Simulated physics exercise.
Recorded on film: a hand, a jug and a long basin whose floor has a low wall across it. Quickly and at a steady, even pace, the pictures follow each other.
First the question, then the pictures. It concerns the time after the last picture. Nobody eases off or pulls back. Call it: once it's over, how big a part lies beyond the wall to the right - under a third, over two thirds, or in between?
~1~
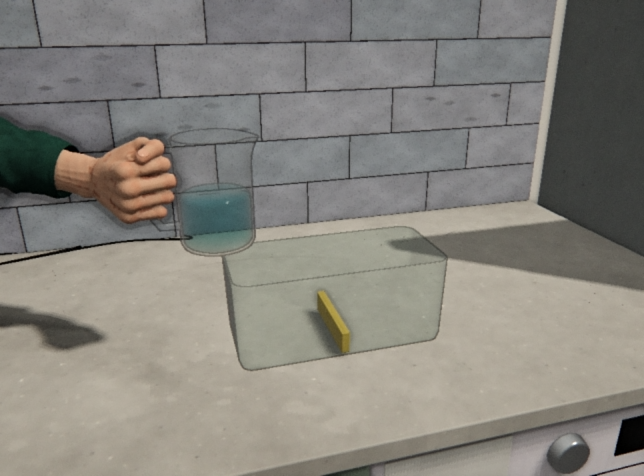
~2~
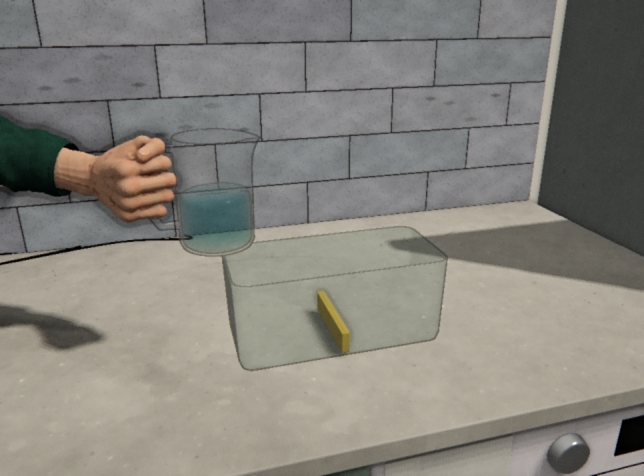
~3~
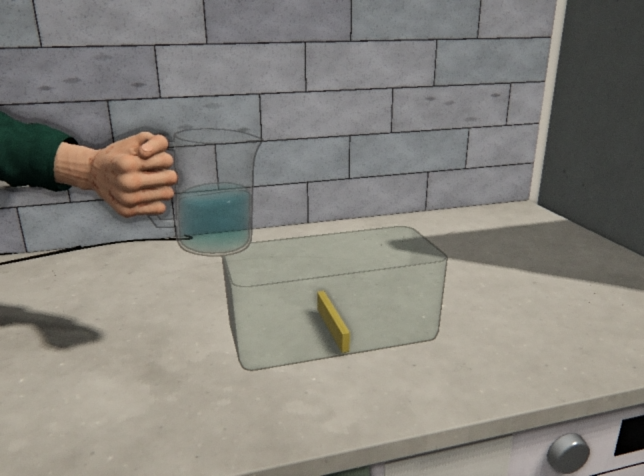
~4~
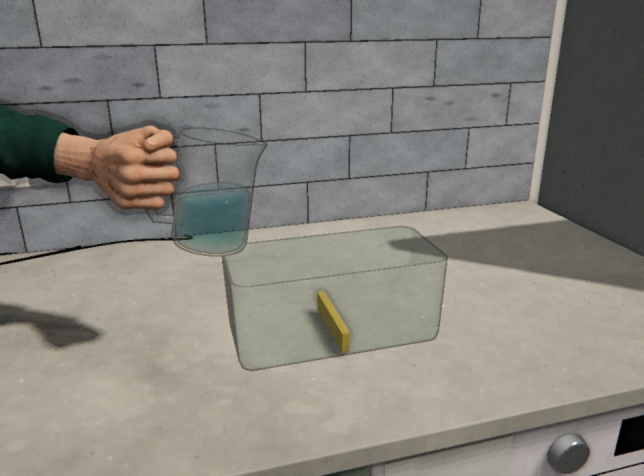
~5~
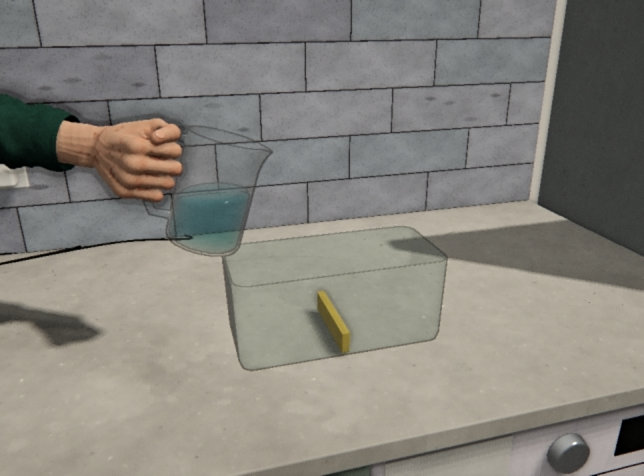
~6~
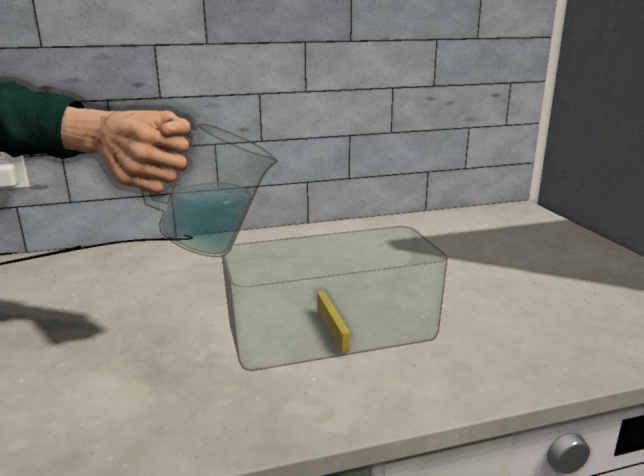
Under a third.
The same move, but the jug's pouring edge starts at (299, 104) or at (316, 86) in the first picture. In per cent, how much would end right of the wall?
The first gives 90 %, the second 85 %.
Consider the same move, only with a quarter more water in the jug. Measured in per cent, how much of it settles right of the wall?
It comes to 20 per cent or so.
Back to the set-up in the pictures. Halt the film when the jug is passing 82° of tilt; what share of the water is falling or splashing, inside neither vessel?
It comes to around 5 per cent.
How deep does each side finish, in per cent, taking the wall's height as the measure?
Once still, it is 70 % on the left and 10 % on the right.
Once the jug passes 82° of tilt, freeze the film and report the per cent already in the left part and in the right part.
Split: Left 0 per cent, right 0 per cent.
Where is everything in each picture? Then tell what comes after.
In the first frame, tilt 0°; pouring edge (259, 135); surface from (178, 195) to (250, 188); the long basin's rim runs from (227, 267) to (429, 243); the wall's top is at (332, 312).
In the second frame, tilt 1°; pouring edge (260, 136); surface from (178, 195) to (250, 188).
In the third frame, tilt 4°; pouring edge (263, 138); surface from (177, 196) to (249, 188).
In the fourth frame, tilt 10°; pouring edge (267, 143); surface from (177, 196) to (249, 188).
In the fifth frame, tilt 17°; pouring edge (273, 150); surface from (175, 196) to (250, 189).
In the sixth frame, tilt 26°; pouring edge (278, 159); surface from (170, 199) to (251, 189).
A moment on, the jug is tipped on its side and 95 per cent is still to pour, 0 is left of the wall and 0 right of it.
Next, the jug is tipped right over and 38 per cent is still to pour, 44 is left of the wall and 2 right of it.
Then the jug is tipped right over and 5 per cent is still to pour, 81 is left of the wall and 8 right of it.
Later the jug is tipped right over and 0 per cent is still to pour, 86 is left of the wall and 12 right of it.
Finally, 87 per cent lies left of the wall, 12 right of it and 1 outside.
